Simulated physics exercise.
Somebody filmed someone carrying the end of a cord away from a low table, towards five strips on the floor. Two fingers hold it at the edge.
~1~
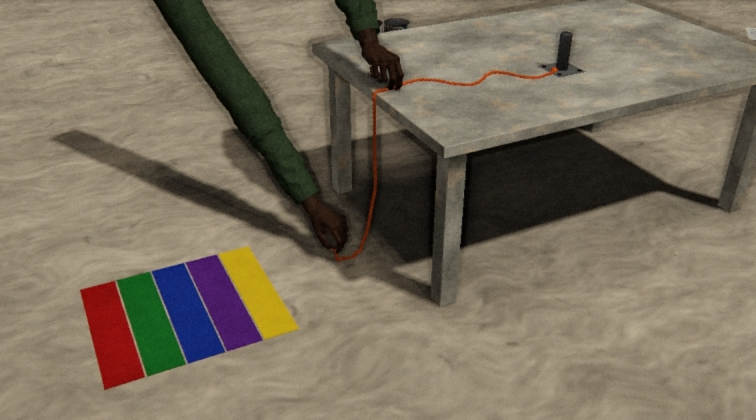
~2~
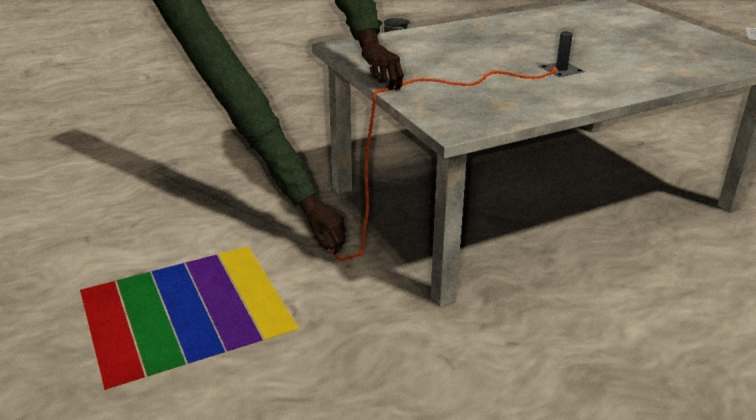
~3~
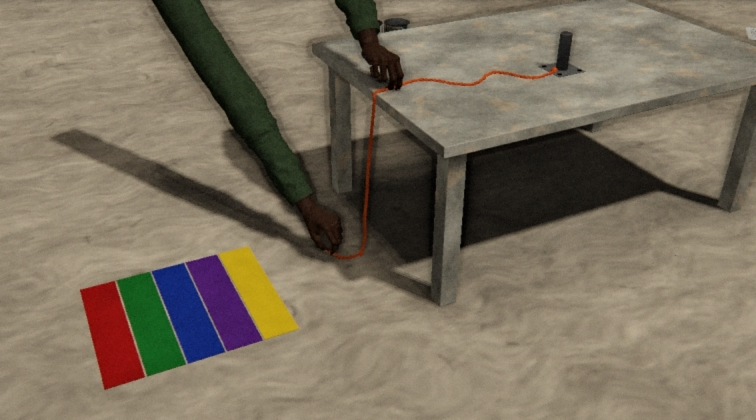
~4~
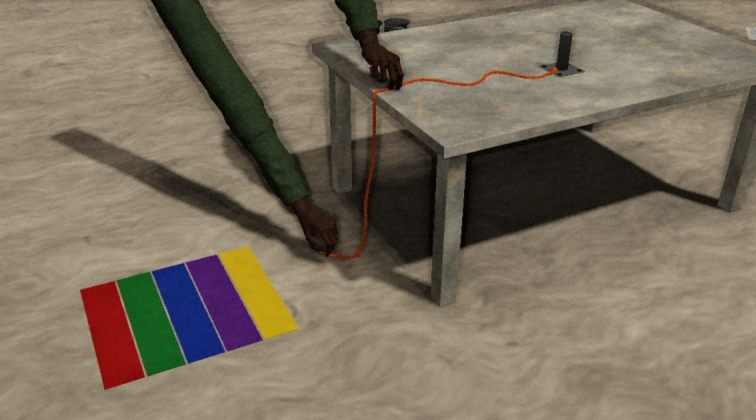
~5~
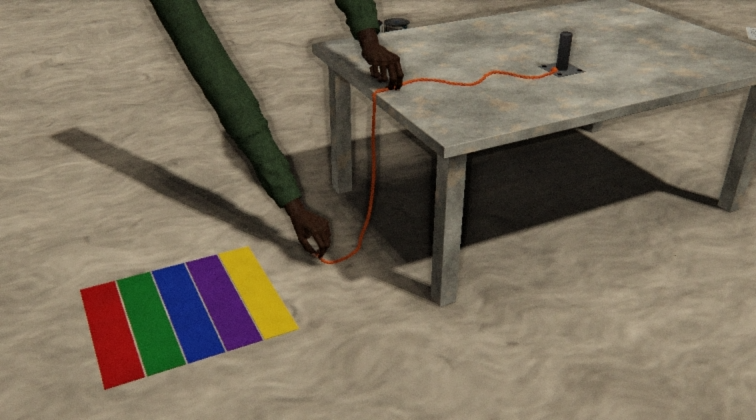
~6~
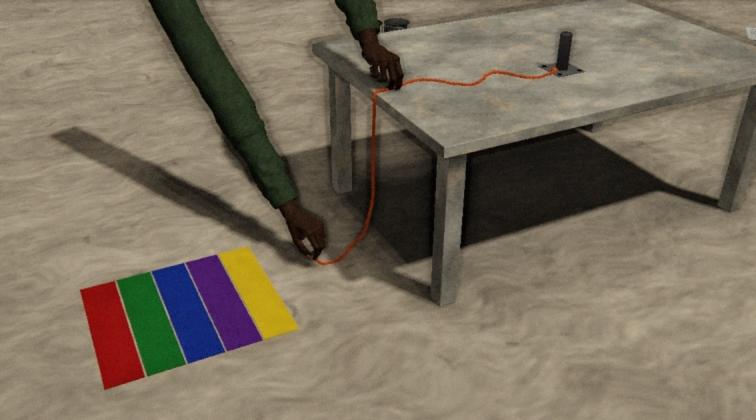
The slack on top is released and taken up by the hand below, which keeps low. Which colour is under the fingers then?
Over blue.
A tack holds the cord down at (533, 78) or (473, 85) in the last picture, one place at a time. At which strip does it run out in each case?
Taking them in turn: Blue; purple.
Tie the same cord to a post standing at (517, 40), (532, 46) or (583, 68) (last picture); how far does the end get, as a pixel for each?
About (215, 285), (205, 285) and (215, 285).
Early on, end near (238, 277); over yellow.
Midway, end near (203, 287); over purple.
At the end of the slack, end near (182, 292); over blue. The end stops over the blue strip.
